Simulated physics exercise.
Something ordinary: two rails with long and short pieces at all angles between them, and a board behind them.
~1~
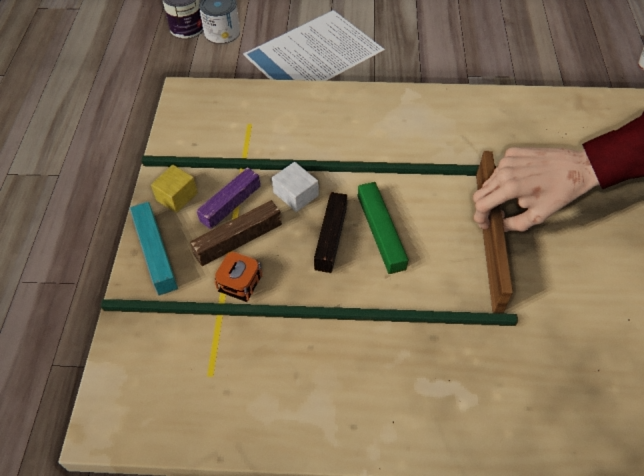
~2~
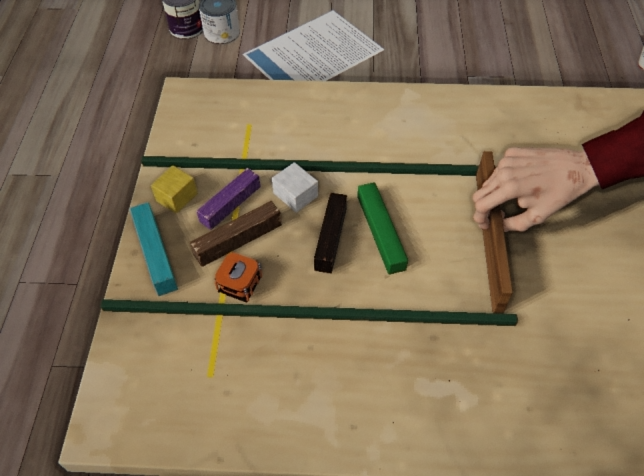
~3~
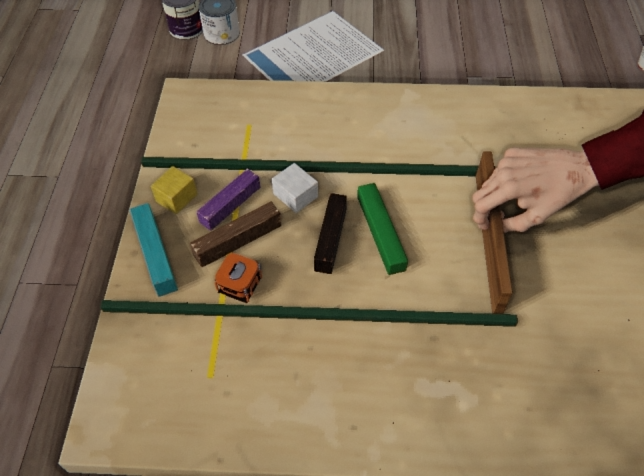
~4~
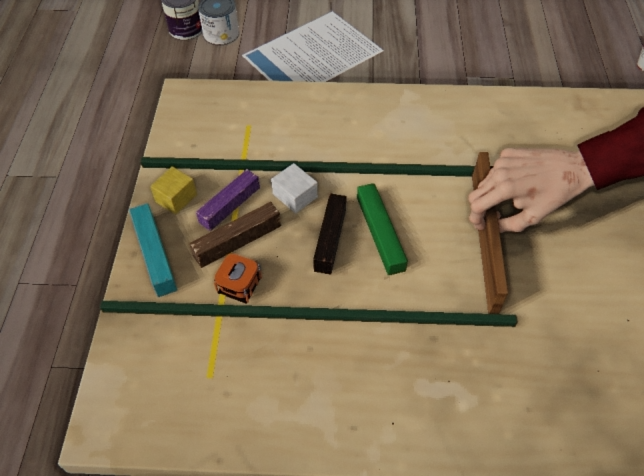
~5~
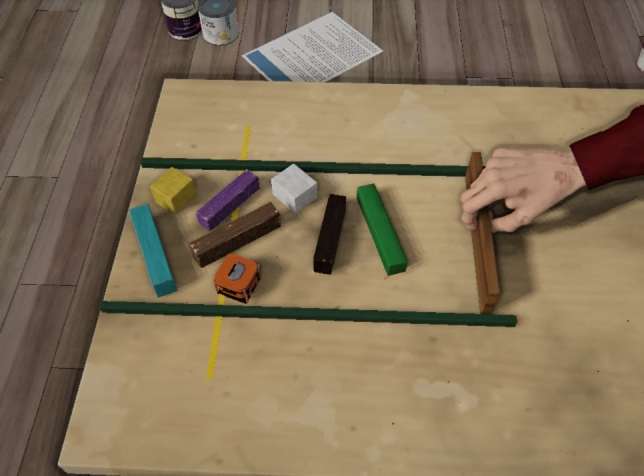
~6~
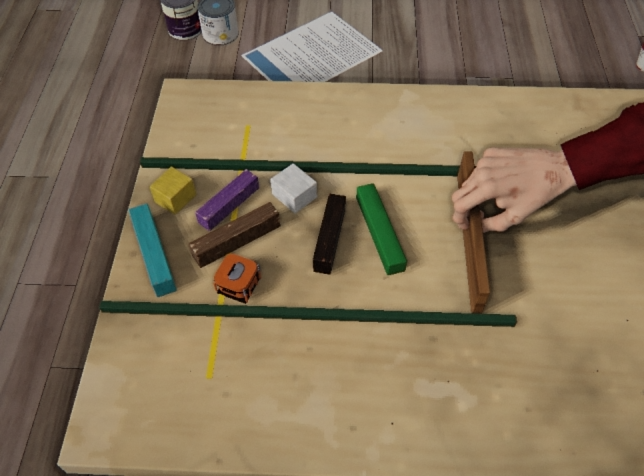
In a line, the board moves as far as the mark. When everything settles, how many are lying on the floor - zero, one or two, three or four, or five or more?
When it settles, none are on the floor.
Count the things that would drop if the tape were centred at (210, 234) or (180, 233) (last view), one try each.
That would be 0, then 3.
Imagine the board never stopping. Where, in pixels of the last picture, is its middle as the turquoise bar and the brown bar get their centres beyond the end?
About (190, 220), and (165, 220) for the other.
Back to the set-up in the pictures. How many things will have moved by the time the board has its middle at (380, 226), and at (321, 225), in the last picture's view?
Tally: 1; 3.
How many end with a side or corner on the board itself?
2 are in contact with it.
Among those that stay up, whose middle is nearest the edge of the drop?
Answer: The yellow block.
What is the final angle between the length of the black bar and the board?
Out of line by around 0°.
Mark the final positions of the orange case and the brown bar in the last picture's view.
The orange case ends at (204, 285) and the brown bar at (184, 232).
A little later, none off yet; turquoise bar at rest near (152, 249); yellow block at rest near (173, 191); purple bar at rest near (228, 200).
Next, none off yet; turquoise bar at rest near (152, 249); yellow block at rest near (173, 191); purple bar shifted a little near (211, 196).
When it is over, the number that fall off is zero.
